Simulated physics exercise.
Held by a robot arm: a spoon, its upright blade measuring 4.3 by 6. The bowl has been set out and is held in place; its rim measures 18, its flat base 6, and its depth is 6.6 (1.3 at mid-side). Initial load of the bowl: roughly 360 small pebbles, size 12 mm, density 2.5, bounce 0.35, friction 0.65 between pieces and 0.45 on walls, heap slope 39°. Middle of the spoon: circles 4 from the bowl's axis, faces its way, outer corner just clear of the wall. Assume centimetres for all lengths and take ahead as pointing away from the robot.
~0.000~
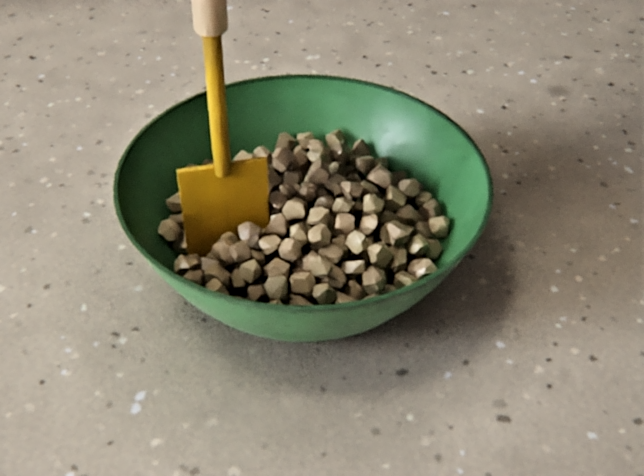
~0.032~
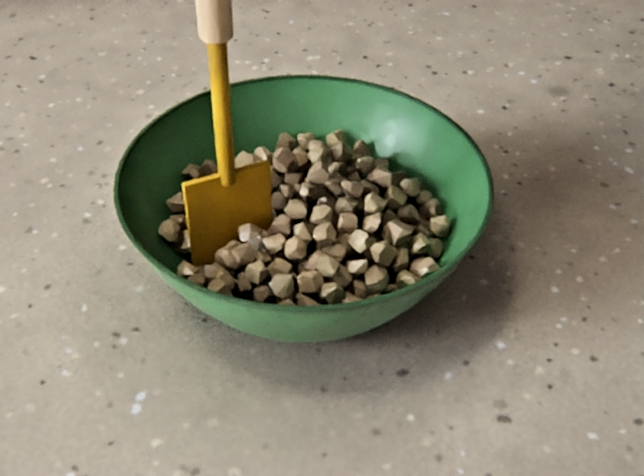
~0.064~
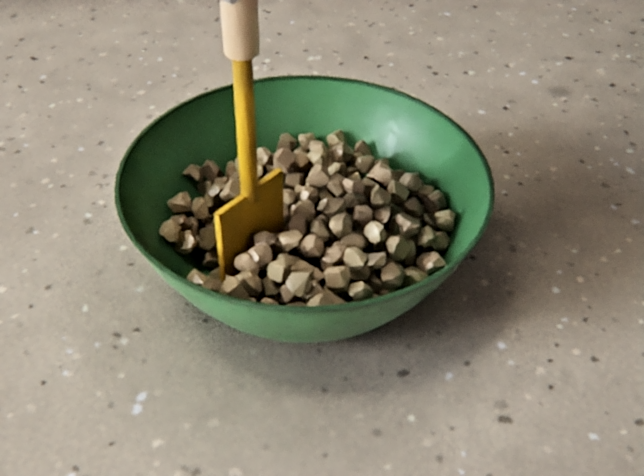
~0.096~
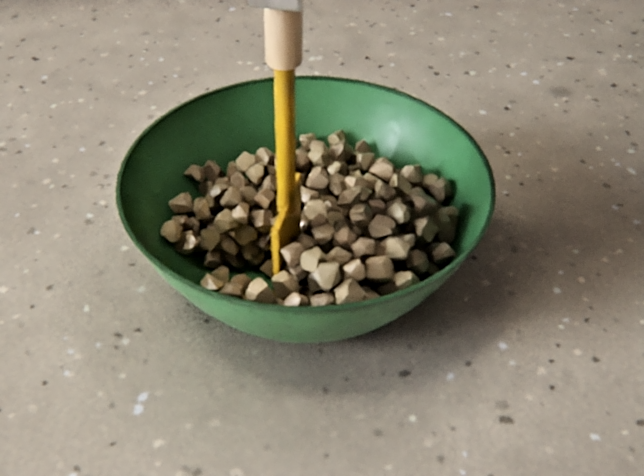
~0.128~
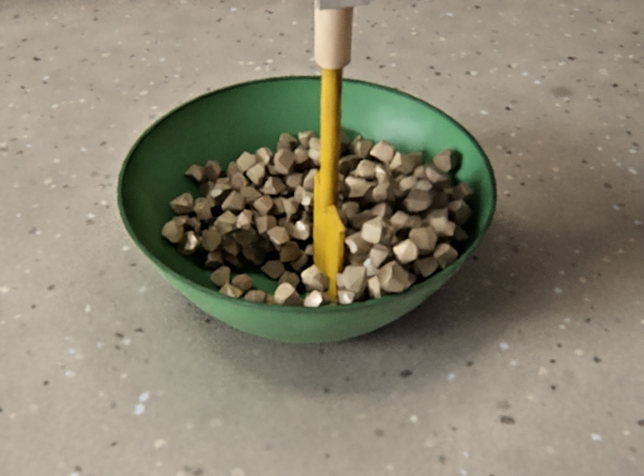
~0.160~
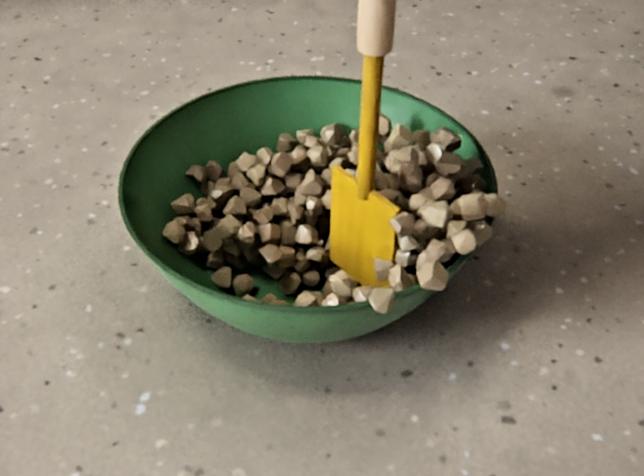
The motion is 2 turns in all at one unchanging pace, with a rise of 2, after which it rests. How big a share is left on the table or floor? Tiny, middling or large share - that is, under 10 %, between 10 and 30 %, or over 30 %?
The share is large, over 30 %.
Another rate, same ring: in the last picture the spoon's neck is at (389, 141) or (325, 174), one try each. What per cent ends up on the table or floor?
First try: Around 45 %; second try: Around 25 %.
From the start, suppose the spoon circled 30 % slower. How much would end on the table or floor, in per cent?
Estimate: Near 25 in a hundred.
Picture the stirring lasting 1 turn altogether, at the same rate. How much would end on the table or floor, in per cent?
About 25 per cent.
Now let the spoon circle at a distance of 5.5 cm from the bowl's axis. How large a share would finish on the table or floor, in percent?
Some 15 percent would.
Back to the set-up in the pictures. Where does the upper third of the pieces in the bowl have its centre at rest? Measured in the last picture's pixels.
Roughly at pixel (324, 209).
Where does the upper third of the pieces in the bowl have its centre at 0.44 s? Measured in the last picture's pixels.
That third sits centred at about (194, 220).
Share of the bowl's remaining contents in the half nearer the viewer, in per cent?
Roughly 45 per cent.
After 0.44 s, 351° round, highest piece 12 above the table; 258 in the bowl, 56 on the table or floor, 42 in flight or on the tool.
After 0.73 s, 226° round, highest piece 8 above the table; 223 in the bowl, 125 on the table or floor, 8 in flight or on the tool.
After 1.07 s, 0° round, highest piece 7 above the table; 219 in the bowl, 137 on the table or floor.
After 1.77 s, 0° round, highest piece 7 above the table; 219 in the bowl, 137 on the table or floor.
In the end, 219 in the bowl, 137 on the table or floor. That is 38 % on the table or floor.
